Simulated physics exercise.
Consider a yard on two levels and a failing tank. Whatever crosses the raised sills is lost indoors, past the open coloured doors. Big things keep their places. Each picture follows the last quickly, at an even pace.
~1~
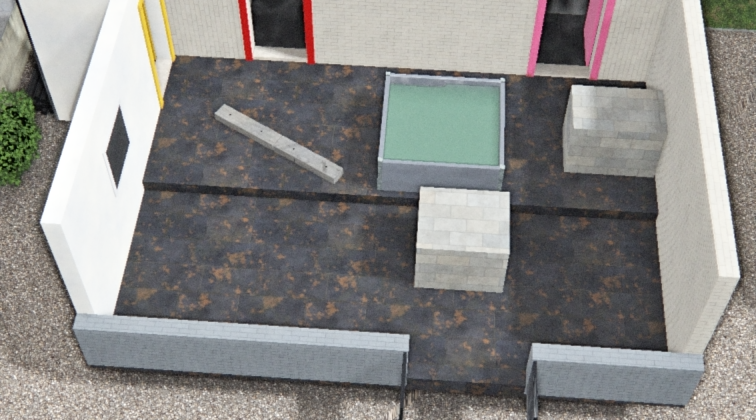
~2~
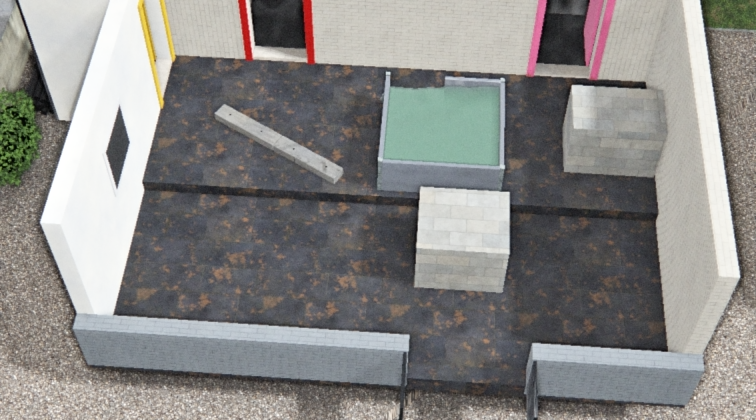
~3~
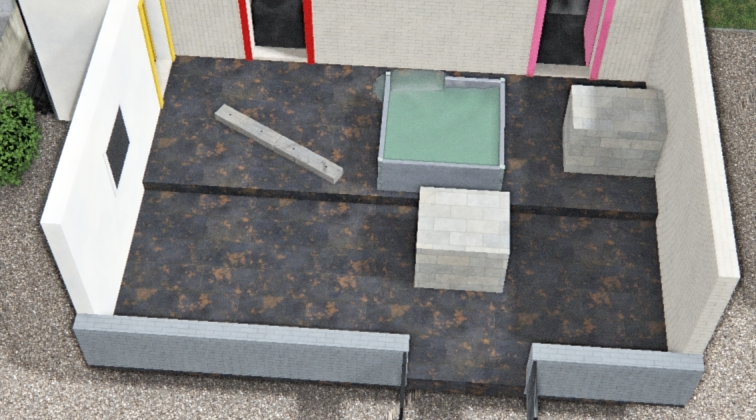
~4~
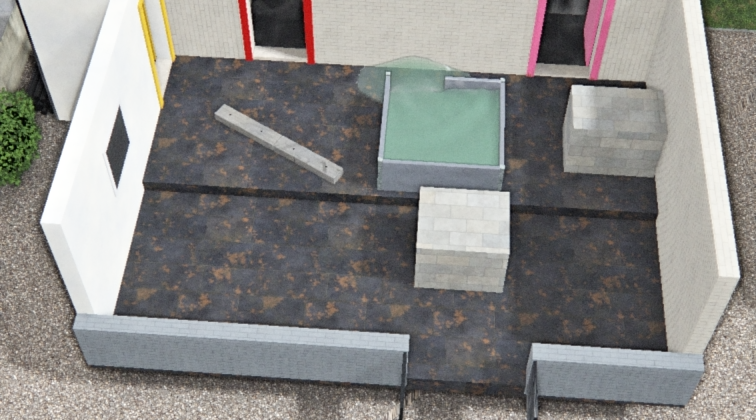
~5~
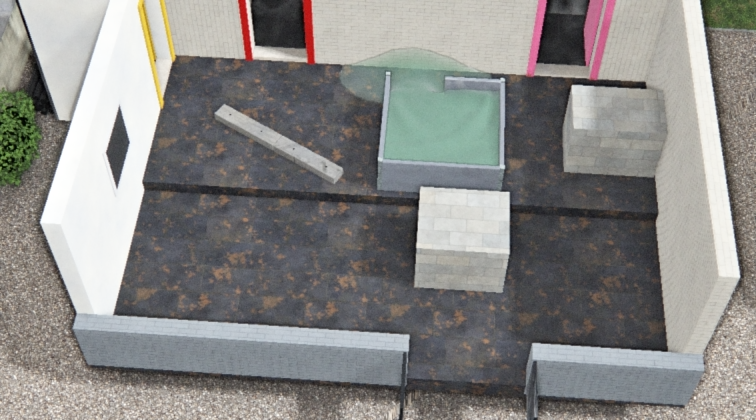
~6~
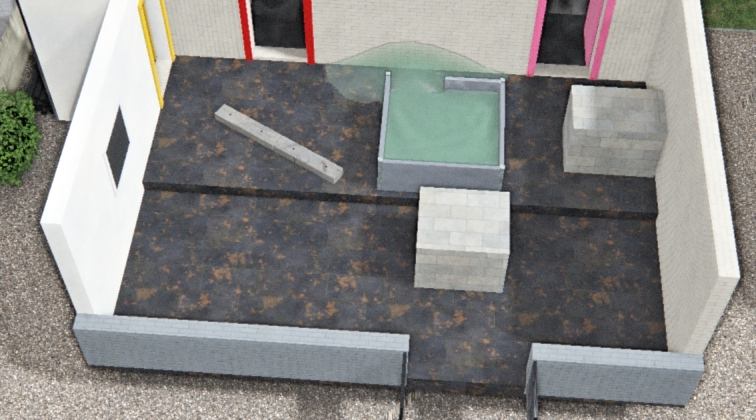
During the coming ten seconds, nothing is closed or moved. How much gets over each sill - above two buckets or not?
One by one: The red door does not pass two buckets. The pink door passes two buckets. The yellow door passes two buckets.
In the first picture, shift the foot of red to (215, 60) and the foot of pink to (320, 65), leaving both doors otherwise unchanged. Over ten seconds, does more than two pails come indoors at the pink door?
The pink door goes above.
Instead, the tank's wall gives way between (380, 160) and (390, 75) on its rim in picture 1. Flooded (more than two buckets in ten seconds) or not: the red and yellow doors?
In short: Red door goes over; yellow door passes that mark.
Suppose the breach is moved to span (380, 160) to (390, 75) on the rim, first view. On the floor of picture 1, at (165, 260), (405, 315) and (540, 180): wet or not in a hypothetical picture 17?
Taking the three spots as listed, they end up inundated, spared and spared.
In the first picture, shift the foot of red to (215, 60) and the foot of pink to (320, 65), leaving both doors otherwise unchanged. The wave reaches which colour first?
Result: The pink door.
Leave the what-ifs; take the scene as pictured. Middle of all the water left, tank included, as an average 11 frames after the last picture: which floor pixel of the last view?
Roughly (414, 123).
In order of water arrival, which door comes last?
My pick is the yellow-painted one.
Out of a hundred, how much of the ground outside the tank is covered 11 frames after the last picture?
That comes to about 25 per cent.
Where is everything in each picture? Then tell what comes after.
Still water in the tank at (443, 123), in the first frame.
The front is at a hidden place, out from the gap on the tank's far side, in the second frame.
The front is at a hidden place, out from the gap on the tank's far side, in the third frame.
The front is at (372, 66), out from the gap on the tank's far side, in the fourth frame.
Water pours out on the tank's far side and has run to (350, 65), in the fifth frame.
Water pours out on the tank's far side and has run to (328, 64), in the sixth frame.
A moment on, water covers 15 % of the floor; the red door wet at the sill, nothing in, the pink door wet at the sill, nothing in, the yellow door not reached.
Next, water covers 25 % of the floor; the red door wet at the sill, nothing in, the pink door wet at the sill, nothing in, the yellow door under two buckets in.
Then, water covers 30 % of the floor; the red door wet at the sill, nothing in, the pink door wet at the sill, nothing in, the yellow door far over two buckets in.
Later, water covers 50 % of the floor; the red door wet at the sill, nothing in, the pink door over two buckets in, the yellow door far over two buckets in.
In the end, water covers 85 % of the floor; the red door under two buckets in, the pink door far over two buckets in, the yellow door far over two buckets in.
